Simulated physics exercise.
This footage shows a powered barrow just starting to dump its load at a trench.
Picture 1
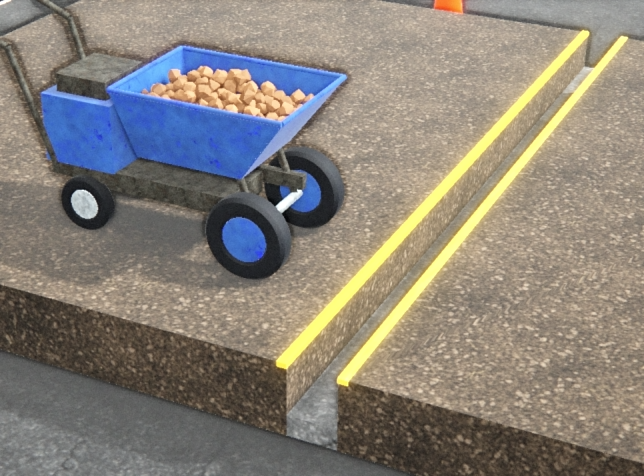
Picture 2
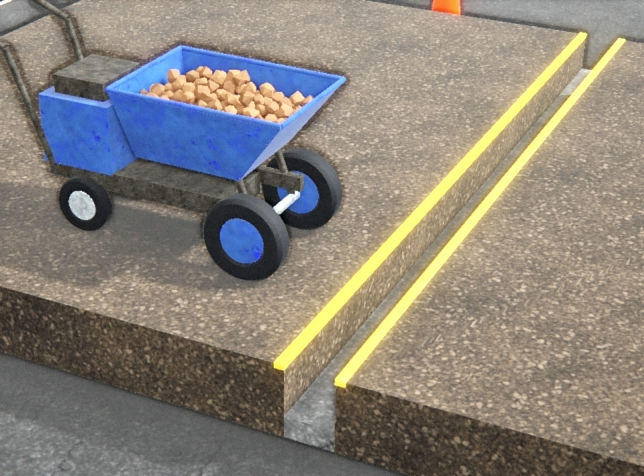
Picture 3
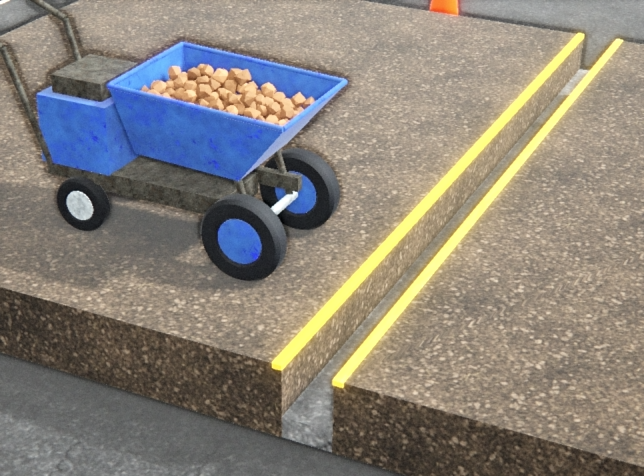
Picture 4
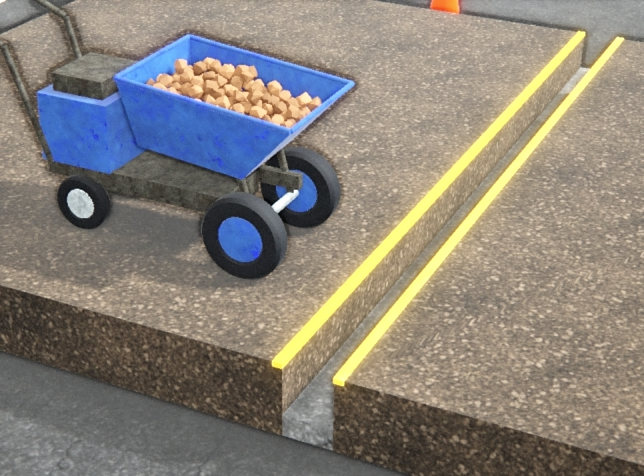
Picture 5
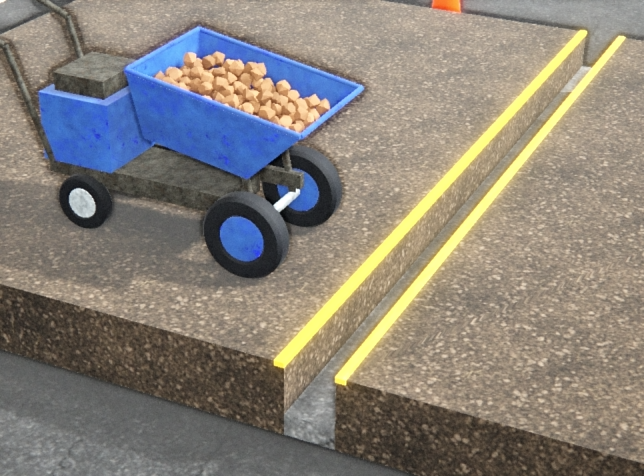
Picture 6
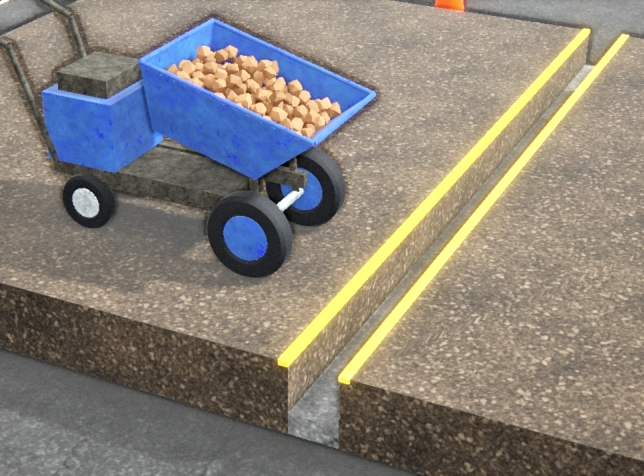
A blue barrow heaped with brown lumps stood still beside a narrow, yellow-edged trench, then its skip slowly tilted forward toward the right, the back rising while the load stayed inside.
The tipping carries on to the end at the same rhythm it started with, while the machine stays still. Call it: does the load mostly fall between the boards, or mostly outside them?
It mostly falls outside them.
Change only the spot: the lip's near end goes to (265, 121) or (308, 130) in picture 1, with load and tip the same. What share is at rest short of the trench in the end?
Roughly 0 per cent, then roughly 0 per cent.
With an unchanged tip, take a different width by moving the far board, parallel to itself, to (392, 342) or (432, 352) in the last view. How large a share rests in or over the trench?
I'd say some 60 in a hundred, followed by 100 in a hundred.
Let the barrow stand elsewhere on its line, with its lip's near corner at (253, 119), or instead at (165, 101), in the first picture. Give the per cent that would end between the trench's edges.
Roughly 70 percent the first time, roughly 20 percent the second.
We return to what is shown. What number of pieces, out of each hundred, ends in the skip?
I'd say close to 10 percent.
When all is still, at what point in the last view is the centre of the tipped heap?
At about (435, 283), give or take.
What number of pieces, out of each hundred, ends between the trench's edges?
I'd put that share at some 35 per cent.
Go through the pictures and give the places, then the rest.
Lip of the skip near (282, 124), level; top of the load near (212, 100), clay clods; first edge of the trench near (317, 324); far edge near (375, 340), the trench under half as wide as the skip, and about as deep as wide, in the first picture.
Lip of the skip near (281, 127), level; top of the load near (211, 100), in the second picture.
Lip of the skip near (283, 129), tipped barely; top of the load near (196, 94), in the third picture.
Lip of the skip near (291, 132), tipped a little; top of the load near (199, 89), in the fourth picture.
Lip of the skip near (301, 137), tipped a little; top of the load near (208, 84), in the fifth picture.
Lip of the skip near (314, 144), tipped clearly; top of the load near (206, 85); first edge of the trench near (318, 322); far edge near (377, 338), in the sixth picture.
Shortly afterwards, skip tipped steeply; the whole lot in the skip.
Next, skip tipped right over; the bulk in the skip; only a few in or heaped over the trench; a little beyond it; only a few falling.
Some moments later, skip tipped right over; near a quarter in the skip; near a quarter in or heaped over the trench; near half beyond it.
In the end, skip tipped right over; a little in the skip; near a third in or heaped over the trench; near half beyond it.
